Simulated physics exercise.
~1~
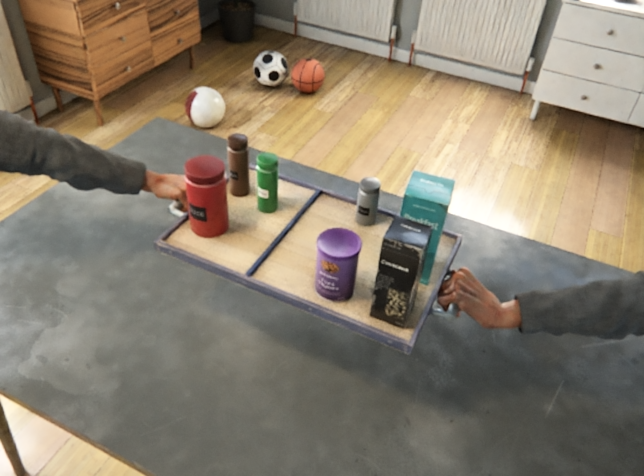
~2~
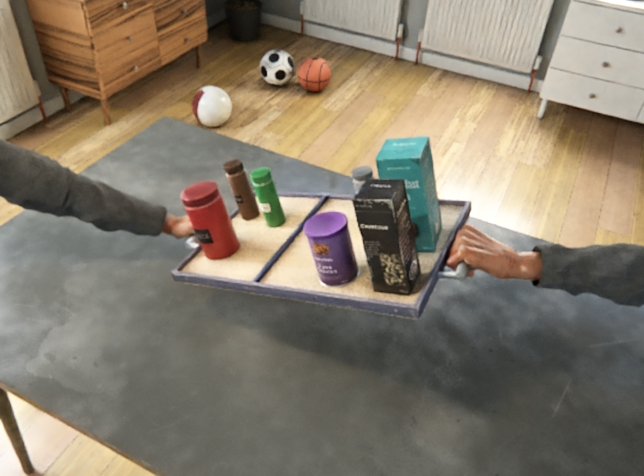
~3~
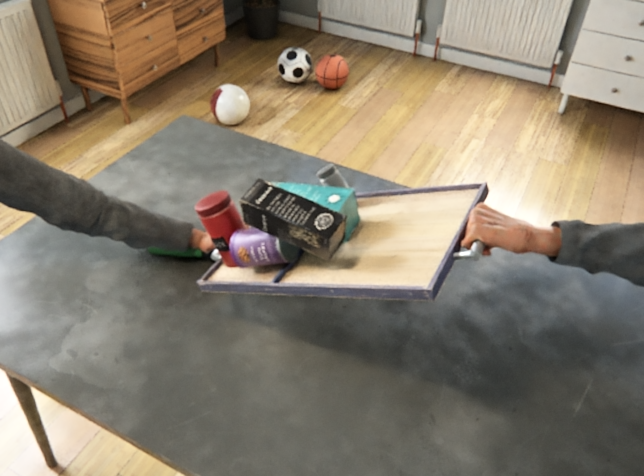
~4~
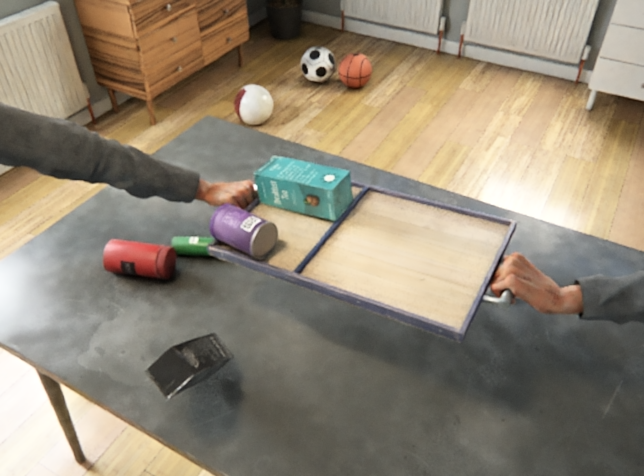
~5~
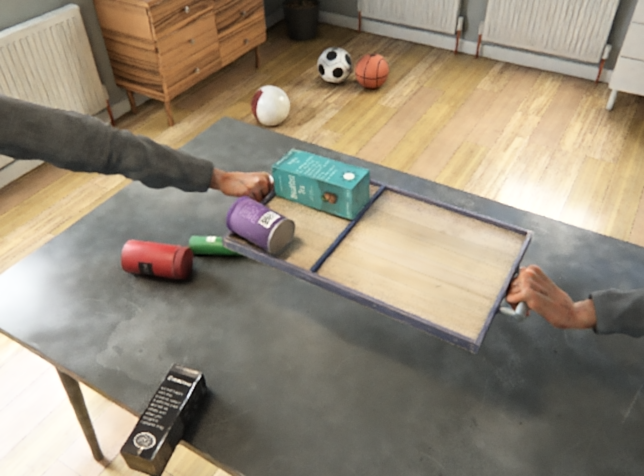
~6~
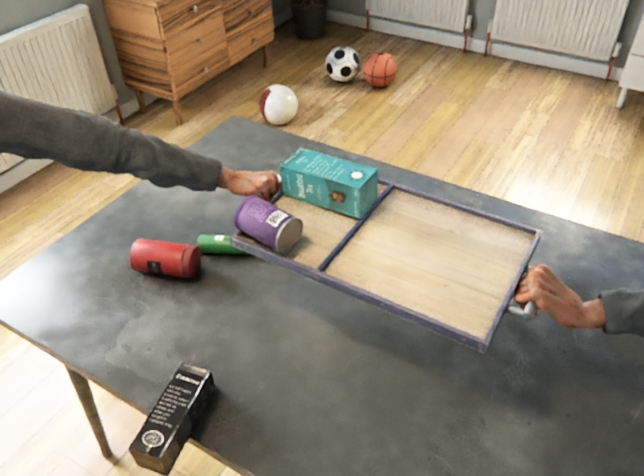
At first, two hands hold a wooden tray level above a dark table, with a red jar, brown and green shakers, a small grey shaker, a purple tin and black and turquoise cartons standing on it. The tray's left side dips and the items begin to lean. As it steepens, the cartons and tin topple and slide left, and the green shaker leaves the tray. The red jar and black carton follow onto the table as the tray levels. Finally, the turquoise carton and purple tin lie on the tray's left half, while the red jar, green shaker and black carton rest on the table.
